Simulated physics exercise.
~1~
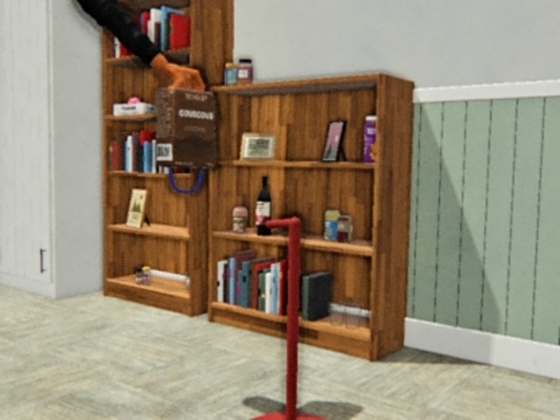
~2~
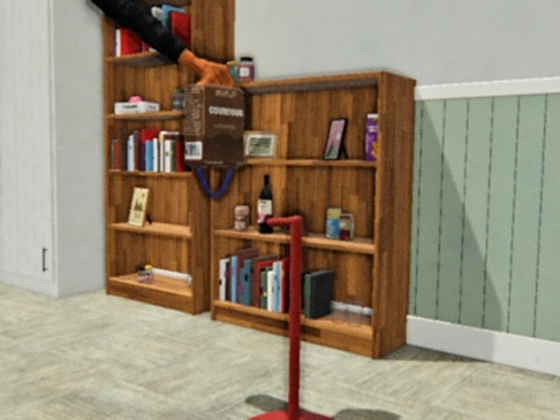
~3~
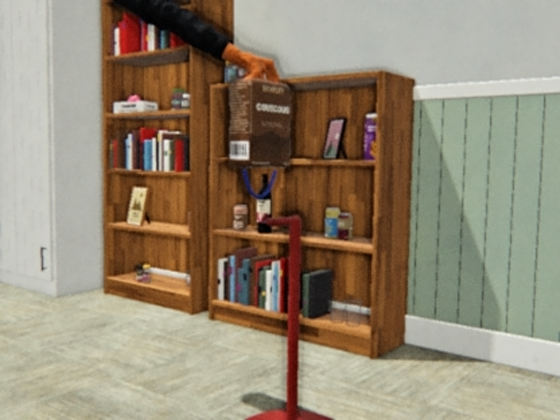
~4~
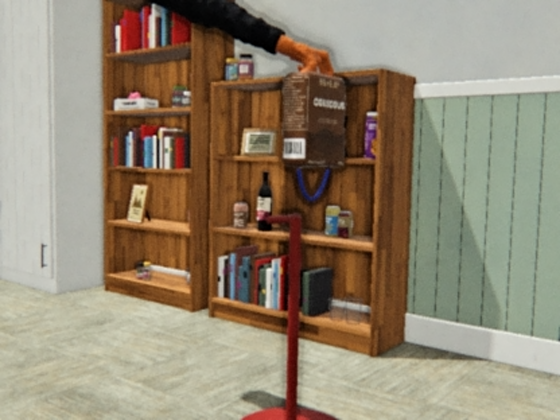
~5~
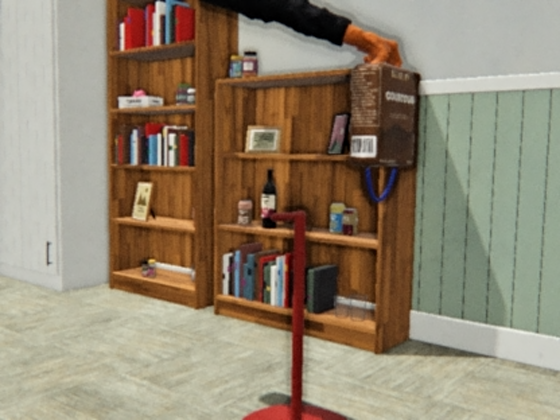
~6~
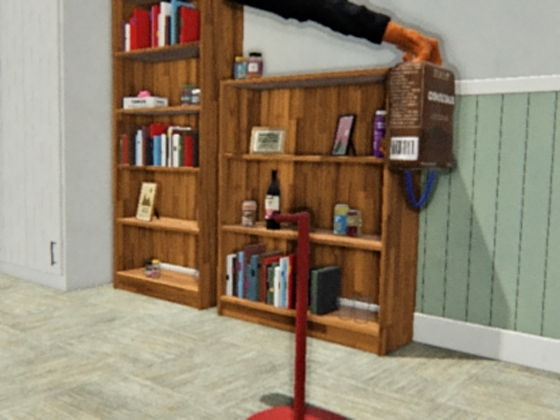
The clip shows a gloved hand carrying a brown sack with a blue loop dangling beneath it to the right, past wooden bookshelves and over a red post with a hook. The loop passes the post without catching, and the sack ends up clear on the right, still held.
